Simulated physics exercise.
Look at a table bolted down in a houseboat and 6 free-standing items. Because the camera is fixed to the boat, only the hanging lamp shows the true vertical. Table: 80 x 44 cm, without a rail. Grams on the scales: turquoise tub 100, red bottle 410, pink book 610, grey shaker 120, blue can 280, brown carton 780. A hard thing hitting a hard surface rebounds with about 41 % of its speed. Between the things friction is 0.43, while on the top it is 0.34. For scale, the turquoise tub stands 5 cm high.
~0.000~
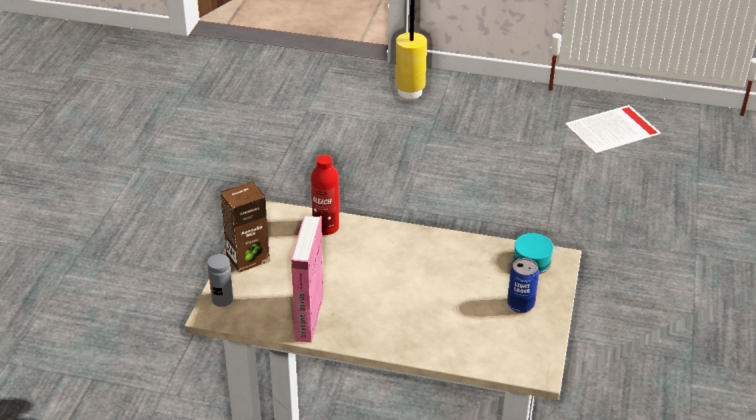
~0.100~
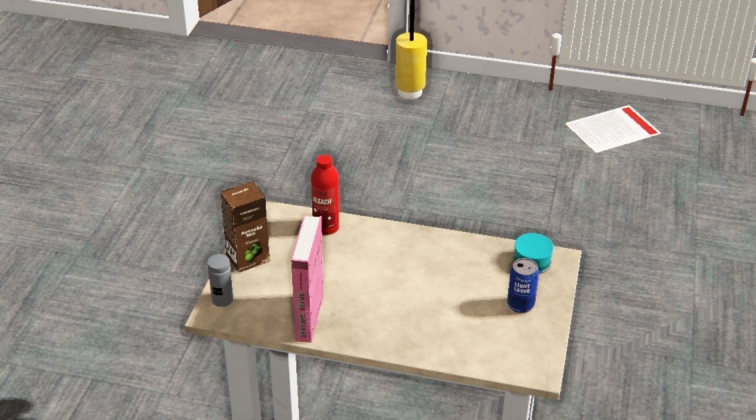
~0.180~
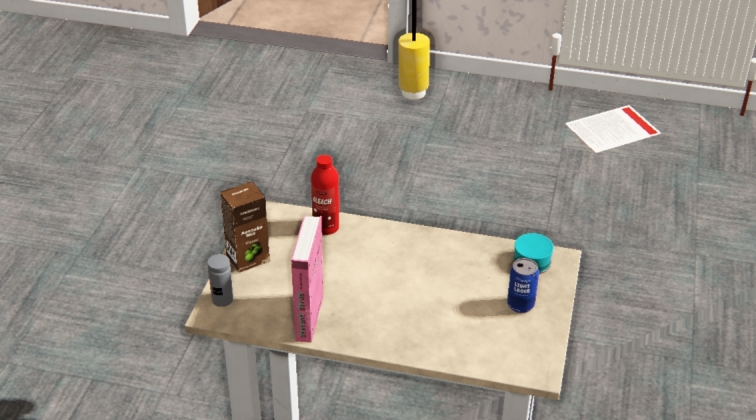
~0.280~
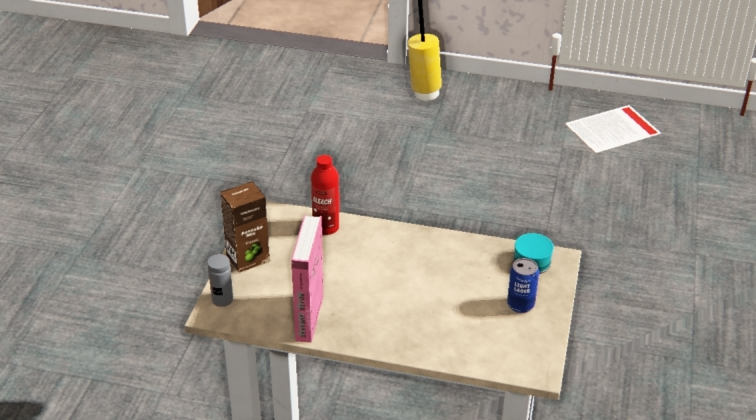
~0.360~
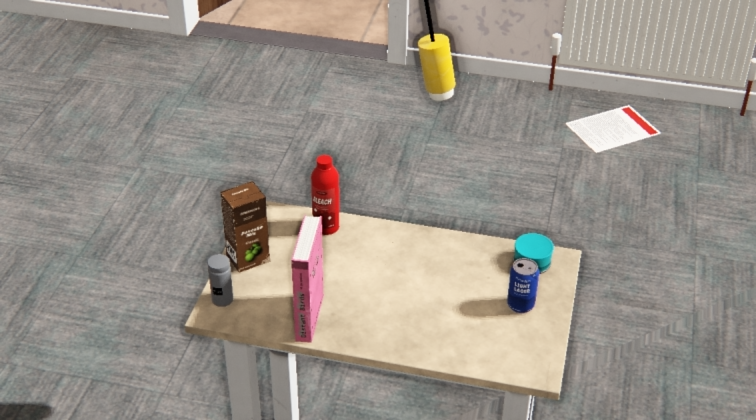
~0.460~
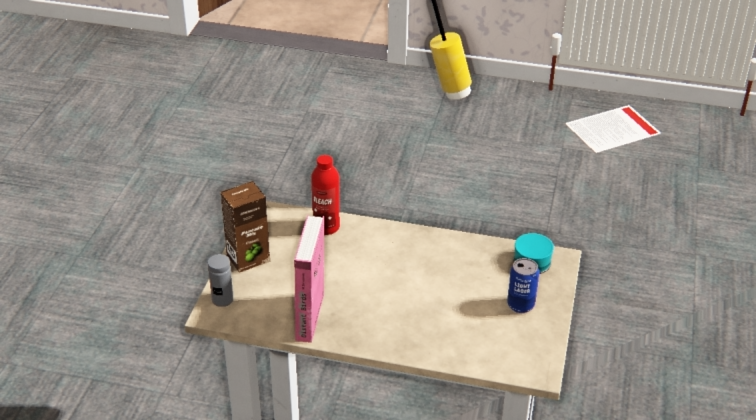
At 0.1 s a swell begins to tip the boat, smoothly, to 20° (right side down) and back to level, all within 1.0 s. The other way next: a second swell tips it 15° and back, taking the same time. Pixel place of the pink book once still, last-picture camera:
About (418, 326).
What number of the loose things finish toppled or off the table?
1.
Around 0.76 s, floor tilted 15°, right side down; pink book tipped 68° against what carries it near (368, 304).
Around 0.86 s, floor tilted 9°, right side down; pink book on its side near (395, 318).
Around 1.76 s, floor tilted 12°, left side down; pink book on its side near (418, 326).
Around 3.66 s, boat level; pink book on its side near (418, 326).
Finally (4.9 s), on their side or leaning hard on the table, pink book; the other 5 still in place (within 5 cm). Final places as that camera would see them, pink book near (418, 326).
